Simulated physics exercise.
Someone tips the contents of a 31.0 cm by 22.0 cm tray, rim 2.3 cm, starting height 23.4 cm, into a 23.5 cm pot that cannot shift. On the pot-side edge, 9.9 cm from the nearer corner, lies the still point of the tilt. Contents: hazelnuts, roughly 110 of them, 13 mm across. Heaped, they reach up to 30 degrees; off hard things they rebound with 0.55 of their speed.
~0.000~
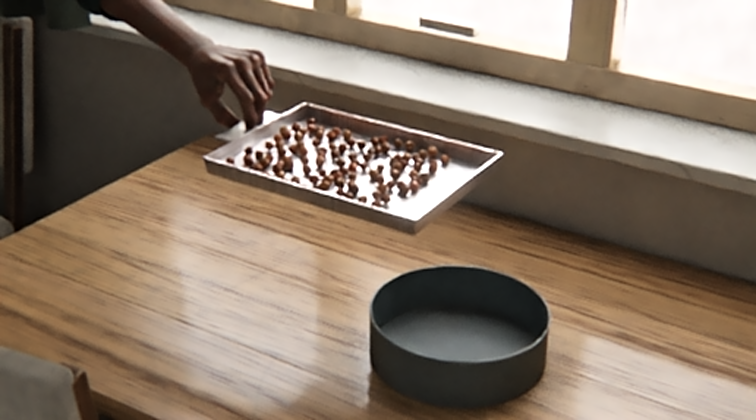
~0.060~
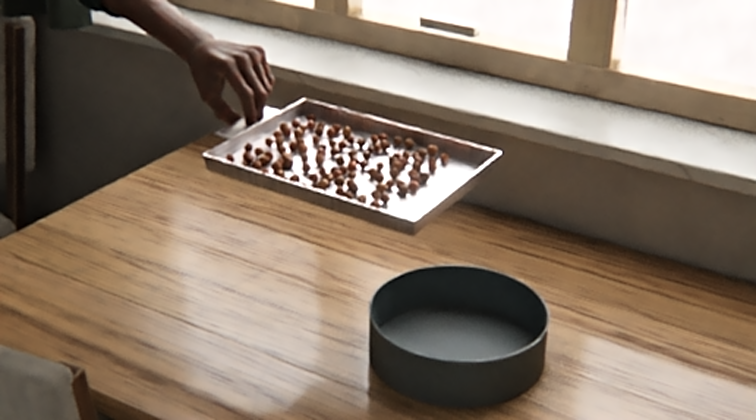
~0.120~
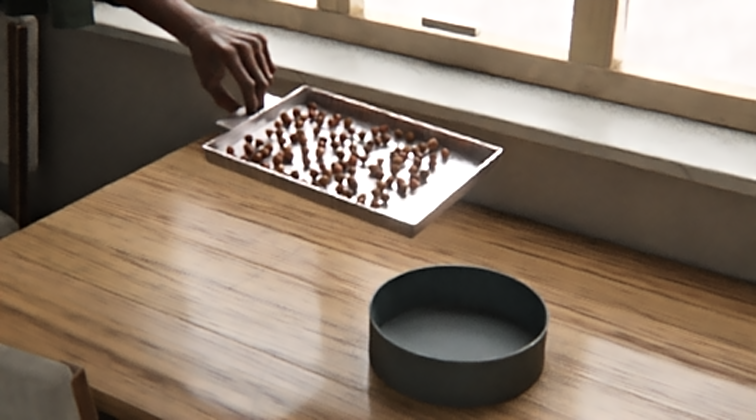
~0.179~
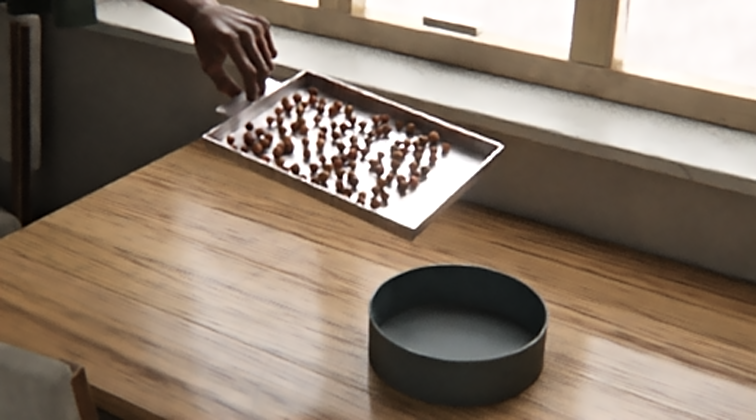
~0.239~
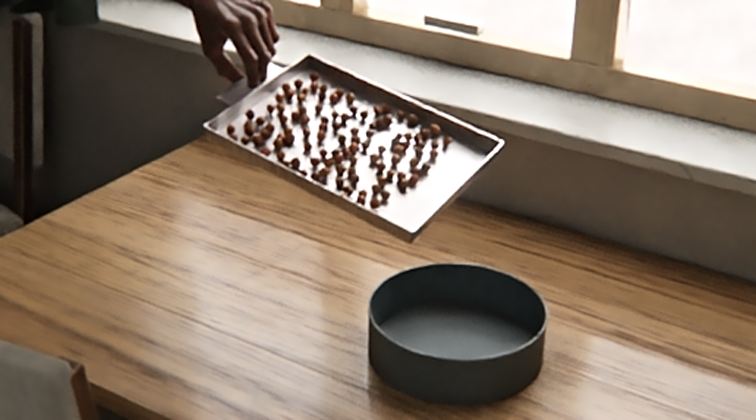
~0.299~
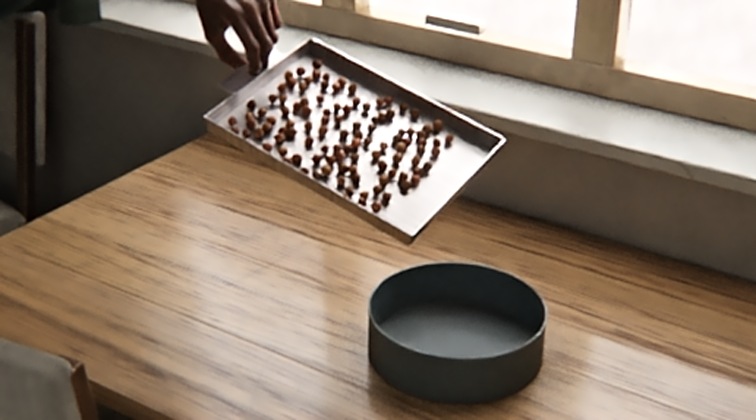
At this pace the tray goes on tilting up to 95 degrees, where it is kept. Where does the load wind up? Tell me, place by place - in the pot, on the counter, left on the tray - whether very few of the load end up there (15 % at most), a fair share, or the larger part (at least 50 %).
Pot - a fair share, counter - the larger part, tray - very few.
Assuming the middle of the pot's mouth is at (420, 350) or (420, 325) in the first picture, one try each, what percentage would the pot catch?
The shares would be near 100 and 95 per cent respectively.
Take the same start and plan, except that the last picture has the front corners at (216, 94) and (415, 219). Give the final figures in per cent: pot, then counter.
That works out as pot 85 and counter 15.
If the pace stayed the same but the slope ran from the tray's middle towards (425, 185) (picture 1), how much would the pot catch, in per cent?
Around 80 percent of them.
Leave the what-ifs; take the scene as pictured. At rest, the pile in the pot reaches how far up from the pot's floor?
My guess is around 1.5 centimetres.
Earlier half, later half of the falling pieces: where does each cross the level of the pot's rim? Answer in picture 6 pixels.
At roughly (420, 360) first, later on at (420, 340).
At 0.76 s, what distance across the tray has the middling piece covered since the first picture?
I'd say close to 11 centimetres.
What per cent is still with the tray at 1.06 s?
Roughly 85 percent of the load, I'd say.
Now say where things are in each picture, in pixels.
Tray tilt 0 degrees, front corners at (207, 157) and (415, 218); middle of the pieces at (341, 163); pot at (460, 310), in the first frame.
Tray tilt 1 degrees, front corners at (206, 154) and (413, 219); middle of the pieces at (341, 161), in the second frame.
Tray tilt 5 degrees, front corners at (207, 146) and (413, 222), lowest corner right front; middle of the pieces at (341, 155), in the third frame.
Tray tilt 9 degrees, front corners at (207, 136) and (412, 226), lowest corner right front; middle of the pieces at (342, 147), in the fourth frame.
Tray tilt 14 degrees, front corners at (207, 126) and (412, 229), lowest corner right front; middle of the pieces at (342, 139), in the fifth frame.
Tray tilt 19 degrees, front corners at (208, 116) and (411, 233), lowest corner right front; middle of the pieces at (344, 134); pot at (457, 306). Its pace works out near 80 degrees a second, in the sixth frame.
After 0.76 s, tilt 56 degrees; the tray holds 100 %, the pot 0 %.
Then, at 1.06 s, tilt 79 degrees; the tray holds 85 %, the pot 0 %.
After 1.47 s, tilt 95 degrees; the tray holds 25 %, the pot 10 %.
At rest (2.7 s), pot 45 %, counter 55 %, tray 0 %.
